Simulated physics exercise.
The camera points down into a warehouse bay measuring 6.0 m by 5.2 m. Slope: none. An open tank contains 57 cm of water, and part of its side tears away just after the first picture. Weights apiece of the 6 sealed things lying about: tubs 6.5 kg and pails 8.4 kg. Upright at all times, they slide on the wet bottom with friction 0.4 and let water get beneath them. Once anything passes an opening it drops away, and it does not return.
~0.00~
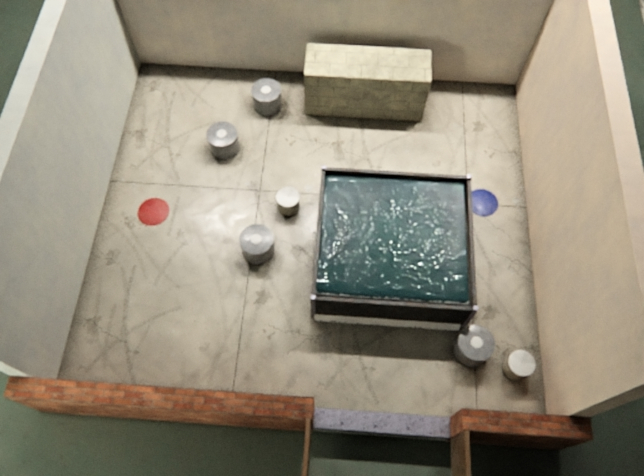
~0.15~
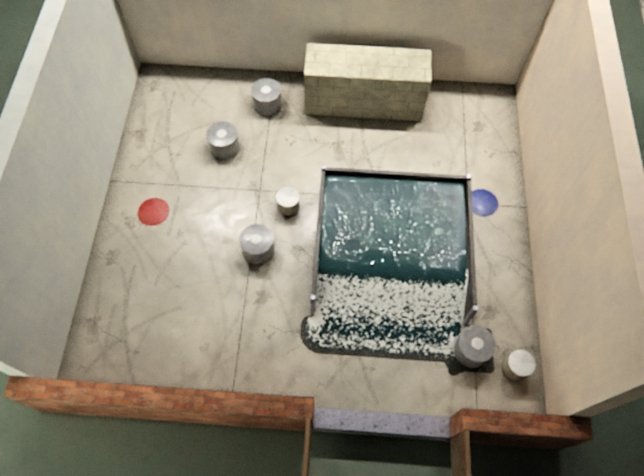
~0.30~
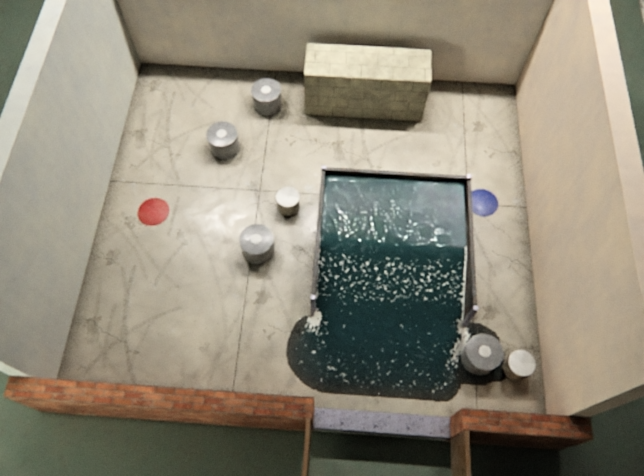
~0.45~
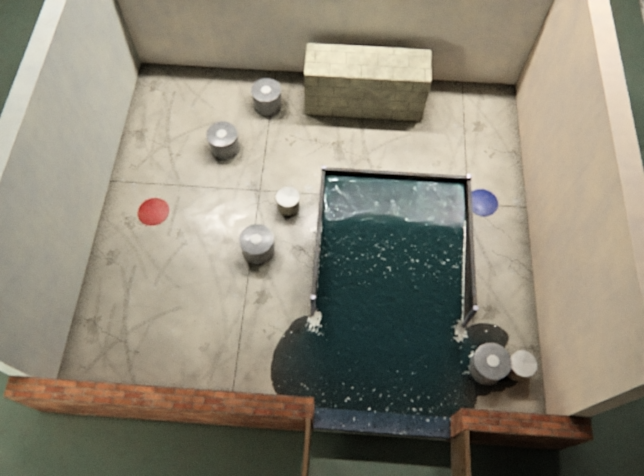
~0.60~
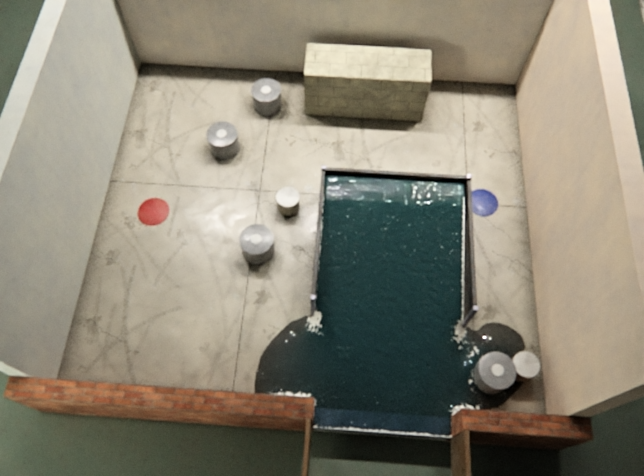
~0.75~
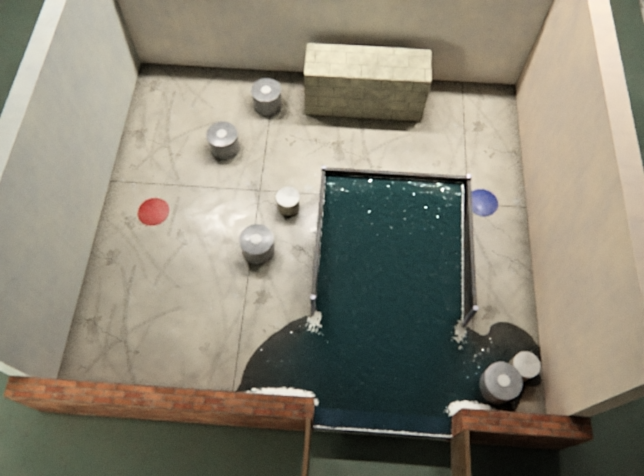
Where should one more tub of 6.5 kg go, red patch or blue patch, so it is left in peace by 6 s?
On the red one.
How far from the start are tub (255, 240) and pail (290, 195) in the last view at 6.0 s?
First: 0 cm. Second: 0 cm.
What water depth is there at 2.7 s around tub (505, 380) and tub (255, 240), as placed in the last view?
First about 6 cm, second about 0 cm.
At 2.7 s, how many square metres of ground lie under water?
Some 14 m2 of it.
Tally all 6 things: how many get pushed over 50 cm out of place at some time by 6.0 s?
The tally stands at 2.
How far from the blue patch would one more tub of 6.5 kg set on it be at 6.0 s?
Some 120 cm.
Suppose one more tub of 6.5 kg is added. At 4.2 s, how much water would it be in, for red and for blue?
Depth in order asked: 3 cm, then 3 cm.
After 1.2 s on red it would be 0 cm off in 0 cm of water; on blue it would be 0 cm off in 0 cm of water.
After 2.7 s on red it would be 0 cm off in 0 cm of water; on blue it would be 0 cm off in 1 cm of water.
After 4.2 s on red it would be 2 cm off in 3 cm of water; on blue it would be 89 cm off in 3 cm of water.
After 6.0 s on red it would be 9 cm off in 2 cm of water; on blue it would be 120 cm off in 2 cm of water.
